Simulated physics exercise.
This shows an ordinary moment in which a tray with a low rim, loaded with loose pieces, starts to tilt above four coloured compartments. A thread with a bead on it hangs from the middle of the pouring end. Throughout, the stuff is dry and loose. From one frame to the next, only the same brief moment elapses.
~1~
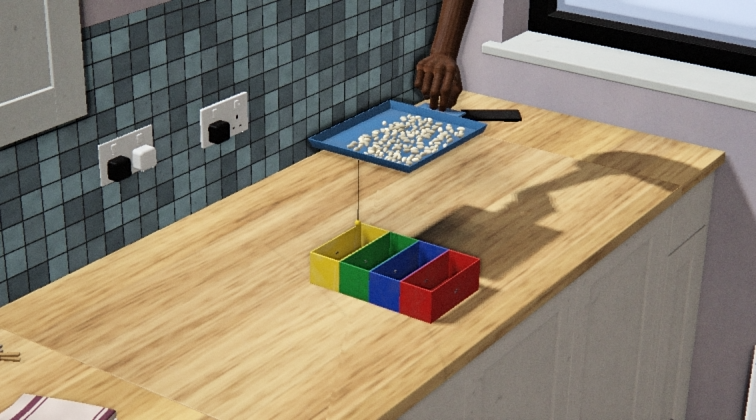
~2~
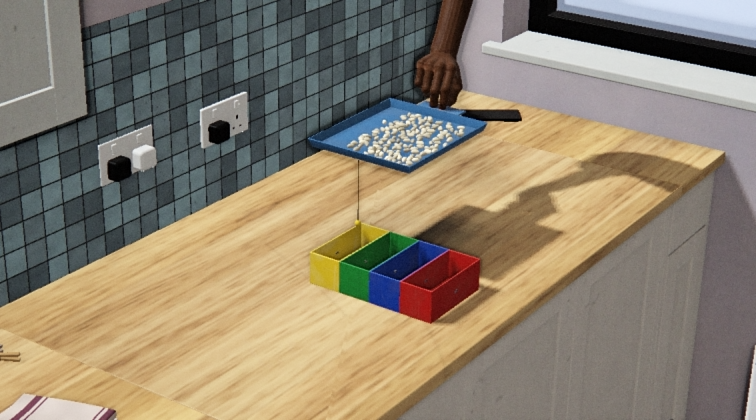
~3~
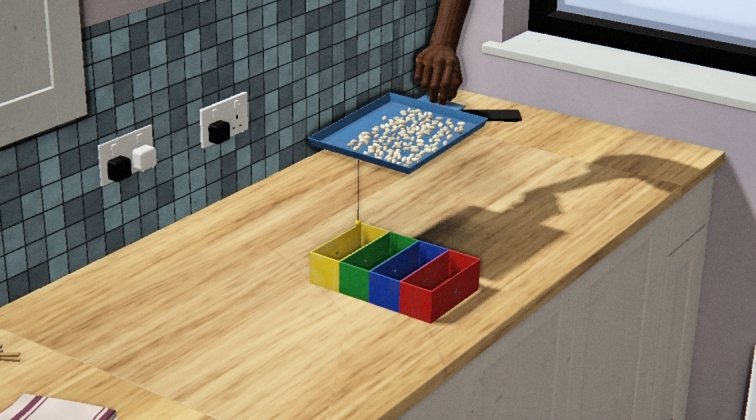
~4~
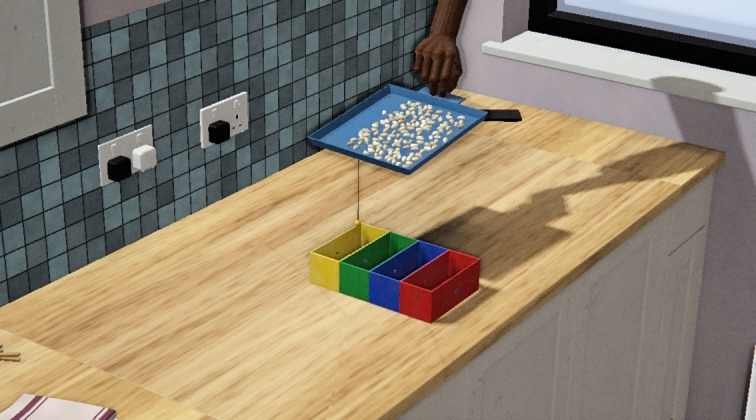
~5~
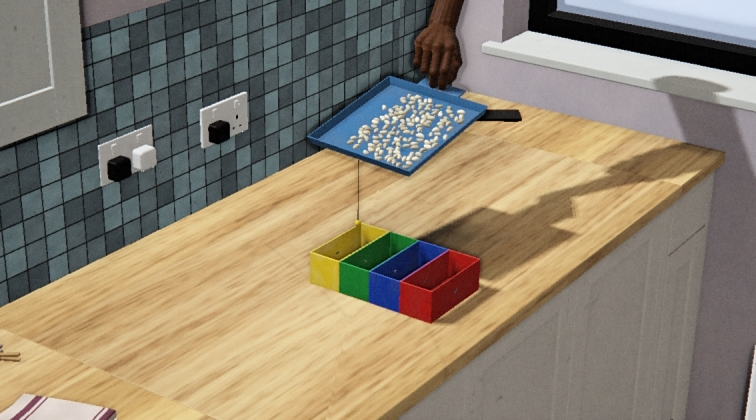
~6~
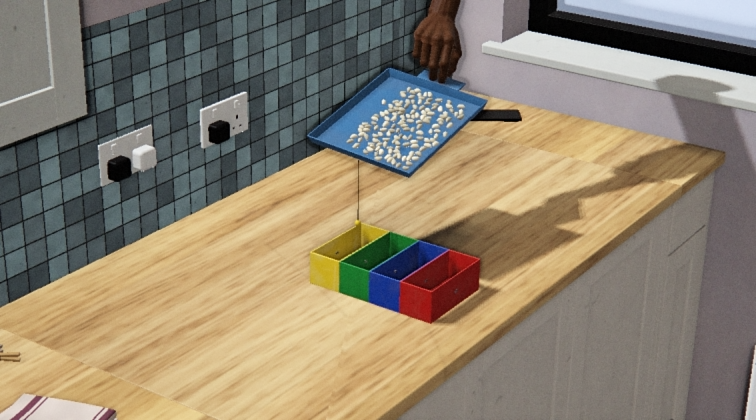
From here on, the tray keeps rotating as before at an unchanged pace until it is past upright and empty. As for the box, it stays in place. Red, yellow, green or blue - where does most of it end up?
Most of it ends up in green.
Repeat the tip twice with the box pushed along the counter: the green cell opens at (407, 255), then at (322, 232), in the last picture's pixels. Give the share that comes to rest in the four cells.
About 90 % and 60 %.
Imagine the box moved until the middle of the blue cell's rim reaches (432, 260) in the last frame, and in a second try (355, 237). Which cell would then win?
Try one: The cell in green; try two: The cell in red.
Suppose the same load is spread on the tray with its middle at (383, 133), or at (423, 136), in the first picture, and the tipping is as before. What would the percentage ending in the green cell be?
It would be 50 in a hundred, and then 50 in a hundred.
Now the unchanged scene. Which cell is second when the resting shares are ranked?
Number two is the blue one.
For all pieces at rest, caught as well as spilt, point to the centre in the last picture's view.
Roughly at (382, 279).
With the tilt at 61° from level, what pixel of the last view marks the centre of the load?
Somewhere about pixel (390, 149).
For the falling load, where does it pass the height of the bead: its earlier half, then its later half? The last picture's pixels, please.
Around (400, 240), followed by around (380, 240).
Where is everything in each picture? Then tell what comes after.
Corners of the pouring end at (313, 138) and (409, 165), level; middle of the load at (405, 139), white beans; bead on its thread at (358, 223); yellow cell at (325, 269); green cell at (354, 279); blue cell at (385, 289); red cell at (416, 299), in the first picture.
Corners of the pouring end at (313, 138) and (409, 165), level; middle of the load at (405, 139), in the second picture.
Corners of the pouring end at (312, 137) and (409, 166), tipped barely, lowest at the right corner; middle of the load at (405, 136), in the third picture.
Corners of the pouring end at (312, 137) and (409, 167), tipped a little, lowest at the right corner; middle of the load at (405, 133), in the fourth picture.
Corners of the pouring end at (312, 136) and (409, 169), tipped a little, lowest at the right corner; middle of the load at (405, 130), in the fifth picture.
Corners of the pouring end at (312, 135) and (409, 170), tipped clearly, lowest at the right corner; middle of the load at (404, 126); yellow cell at (325, 269); green cell at (354, 279); blue cell at (385, 289); red cell at (416, 299), in the sixth picture.
Soon, tray tipped steeply; nearly all on the tray; a small part falling or outside the box.
A while on, tray tipped past a quarter turn; about a quarter on the tray; about a quarter in the blue cell; a small part in the green cell; a stray few in the yellow cell; a stray few in the red cell; about half falling or outside the box.
Towards the end, tray tipped past a quarter turn; about half in the green cell; about a quarter in the blue cell; about a quarter in the yellow cell; a stray few in the red cell; a stray few falling or outside the box.
Finally, tray tipped past a quarter turn; about half in the green cell; about a quarter in the blue cell; about a quarter in the yellow cell; a stray few in the red cell; a stray few outside the box.
